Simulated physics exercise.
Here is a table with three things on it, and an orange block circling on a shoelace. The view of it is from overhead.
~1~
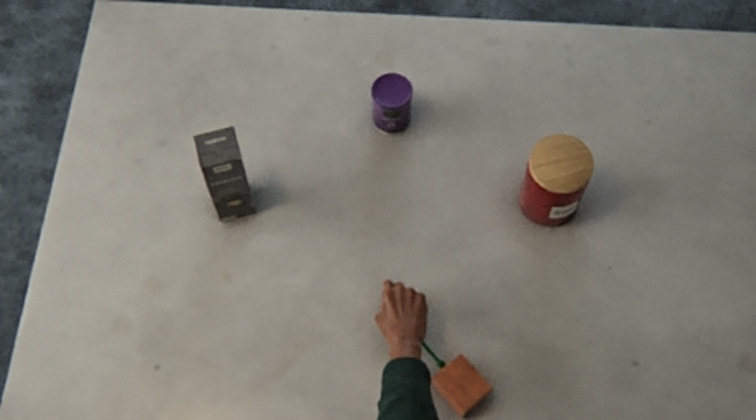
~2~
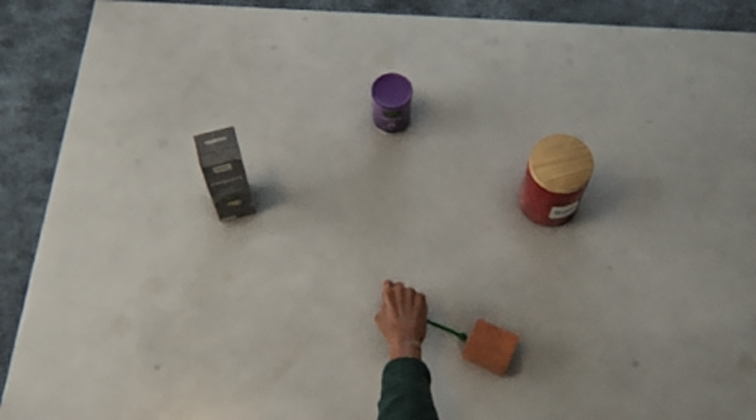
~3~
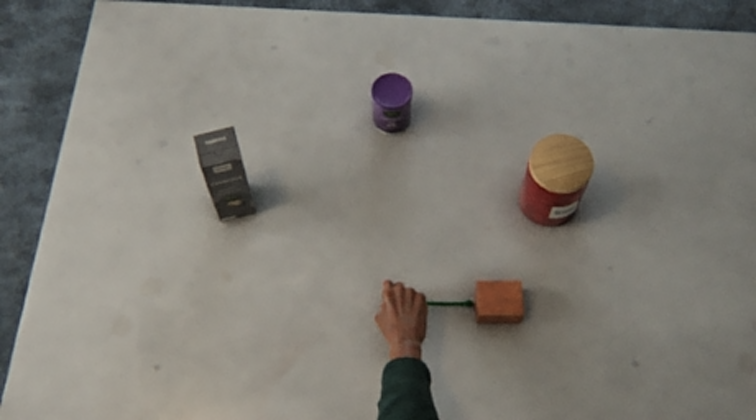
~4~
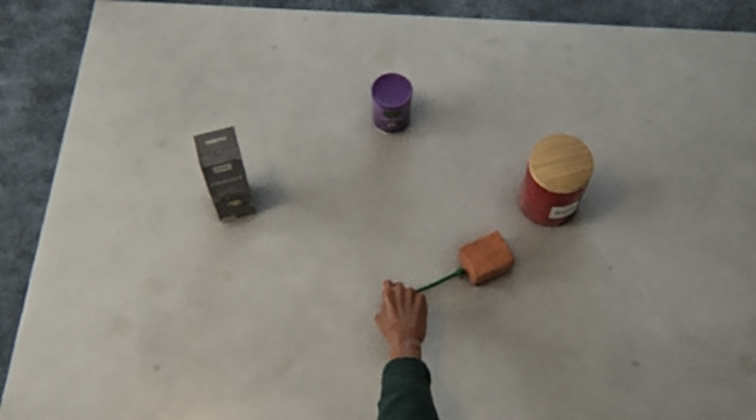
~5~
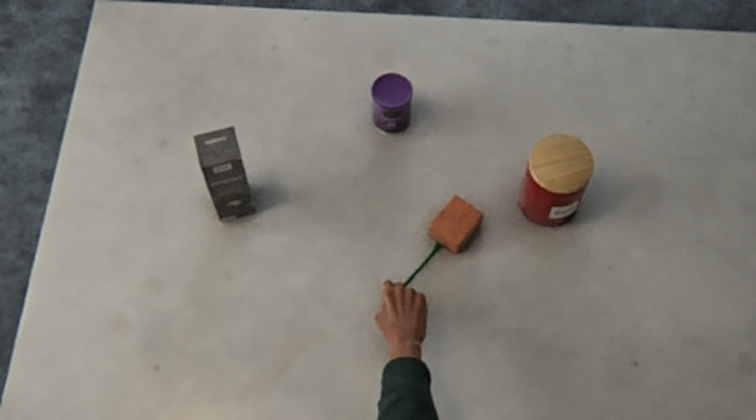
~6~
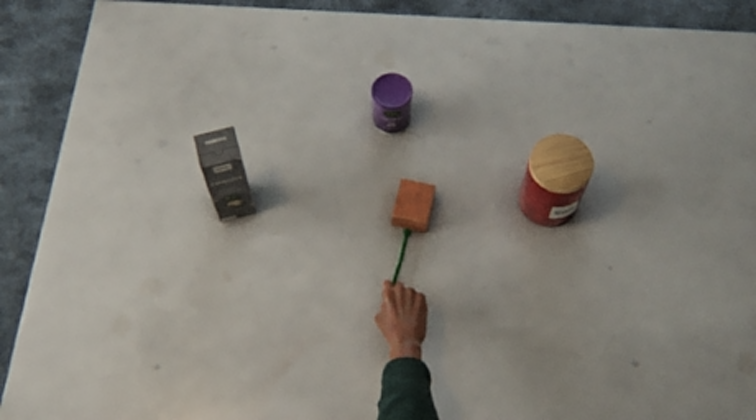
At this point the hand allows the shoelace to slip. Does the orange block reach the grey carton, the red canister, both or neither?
Here, the grey carton is reached, the red canister is not reached.
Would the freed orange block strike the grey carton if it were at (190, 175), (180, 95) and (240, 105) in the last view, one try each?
Outcomes in order: Hit, then no hit, then no hit.
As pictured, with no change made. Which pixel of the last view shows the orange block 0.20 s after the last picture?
It has reached (267, 190) by then.
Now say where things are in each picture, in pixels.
Orange block (462, 382); grey carton (217, 147); red canister (562, 161); purple tin (392, 90), in the first picture.
Orange block (492, 343), in the second picture.
Orange block (501, 298), in the third picture.
Orange block (487, 253), in the fourth picture.
Orange block (456, 219), in the fifth picture.
Orange block (414, 200); grey carton (217, 147); red canister (562, 161); purple tin (392, 90); going round anticlockwise, in the sixth picture.
Then, 0.08 s on from there, block near (326, 199).
Then, 0.20 s on from there, block near (267, 190); grey carton pushed aside.
In the end, block near (268, 189); grey carton pushed aside. The grey carton takes the knock and the red canister stays untouched.
